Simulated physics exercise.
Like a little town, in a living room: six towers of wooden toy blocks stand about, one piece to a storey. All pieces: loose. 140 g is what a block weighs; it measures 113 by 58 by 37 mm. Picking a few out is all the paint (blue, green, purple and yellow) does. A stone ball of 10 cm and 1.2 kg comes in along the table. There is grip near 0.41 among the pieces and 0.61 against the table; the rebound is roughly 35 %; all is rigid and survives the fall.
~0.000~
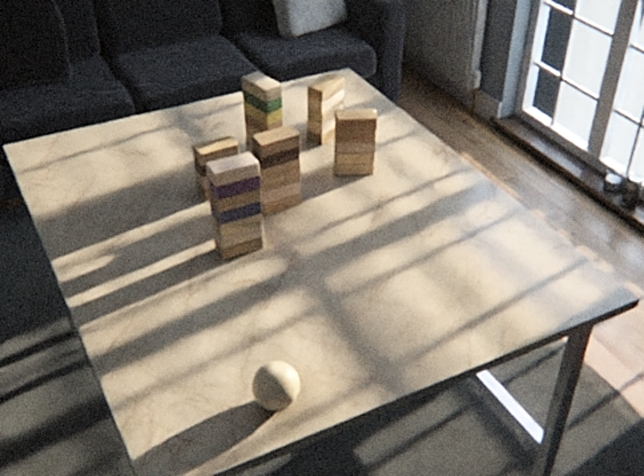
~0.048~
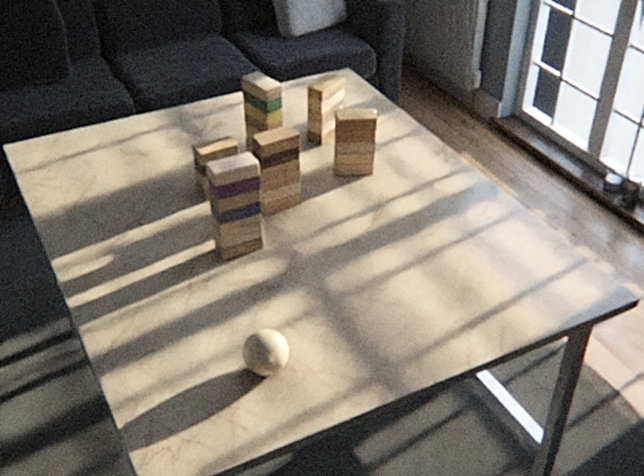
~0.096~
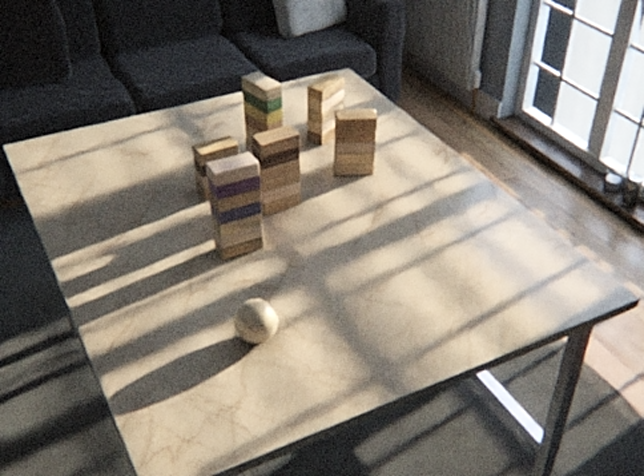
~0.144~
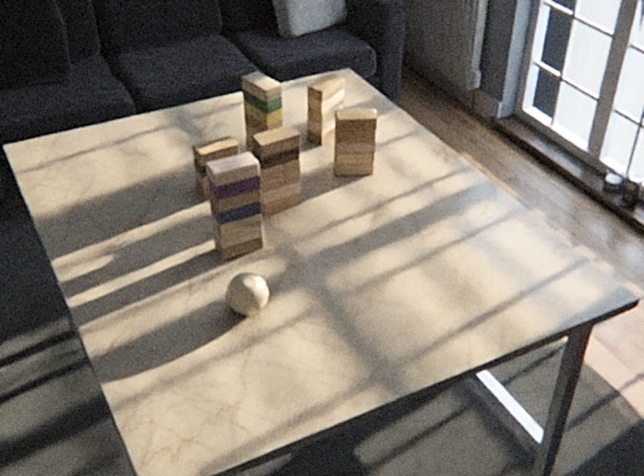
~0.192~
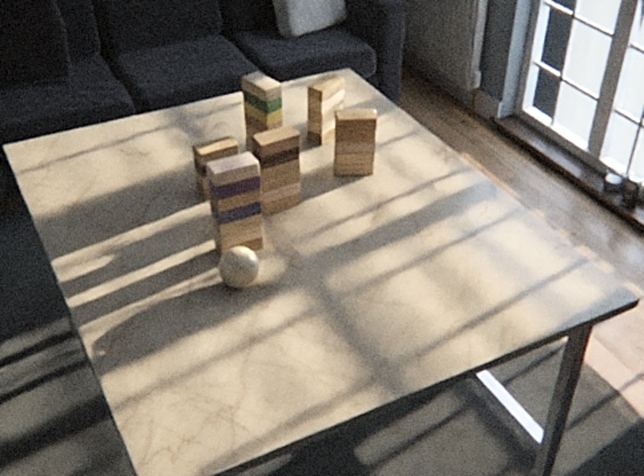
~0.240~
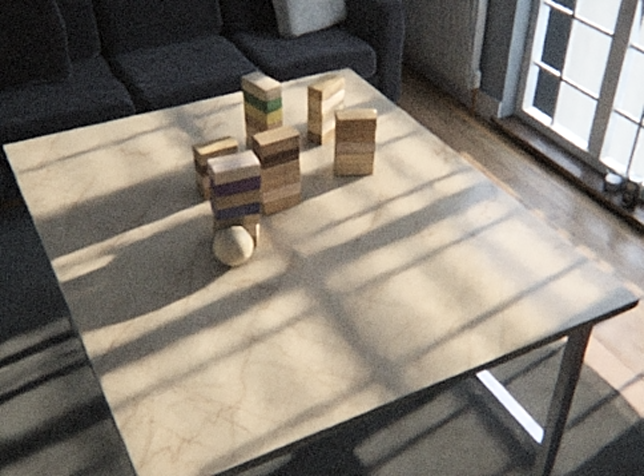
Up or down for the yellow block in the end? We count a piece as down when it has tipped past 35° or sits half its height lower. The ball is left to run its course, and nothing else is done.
Up.
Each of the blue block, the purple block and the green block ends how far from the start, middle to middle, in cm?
The blue one ends 12 cm from its start, the purple one 20 cm and the green one 0 cm.
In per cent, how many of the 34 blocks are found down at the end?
Something near 20 percent.
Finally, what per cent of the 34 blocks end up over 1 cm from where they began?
30 % shifted.
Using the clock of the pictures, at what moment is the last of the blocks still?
Roughly 1.0 seconds.
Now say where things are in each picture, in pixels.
In the first picture (places mark the middle of the side facing us), ball (276, 386) 43 cm from contact, 2.0 m/s; yellow block (255, 113); blue block (240, 213); purple block (239, 188); nothing disturbed.
The second picture shows ball (265, 352) 33 cm from contact, 2.0 m/s; yellow block (255, 113).
The third picture shows ball (256, 321) 23 cm from contact, 2.0 m/s; yellow block (255, 113).
The fourth picture shows ball (247, 293) 14 cm from contact, 2.0 m/s; yellow block (255, 113).
The fifth picture shows ball (239, 267) 37 mm from contact, 2.0 m/s; yellow block (255, 113).
The sixth picture shows ball (233, 246) after contact, 1.2 m/s; yellow block (255, 113); blue block (238, 212) leaning 5°; purple block (239, 187) leaning 5°; steepest lean 5°, the block at (233, 161); 7 disturbed, none down.
After 0.32 s, ball still moving; none of the 34 blocks down, 7 disturbed; yellow block unmoved; purple block leaning 23°, 13 mm lower.
After 0.42 s, ball still moving; 4 of the 34 blocks down; yellow block unmoved; blue block leaning 58°, 49 mm lower.
After 0.56 s, ball still moving; 5 of the 34 blocks down; yellow block unmoved; purple block leaning 68°, 14 cm lower.
After 0.76 s, ball still moving; 7 of the 34 blocks down; yellow block unmoved; purple block on its side.
At rest (1.4 s), ball rolling away; 7 of the 34 blocks down; yellow block unmoved; blue block on its side; purple block on its side. As the last picture would show them, middles, yellow block near (263, 110), blue block near (238, 206).
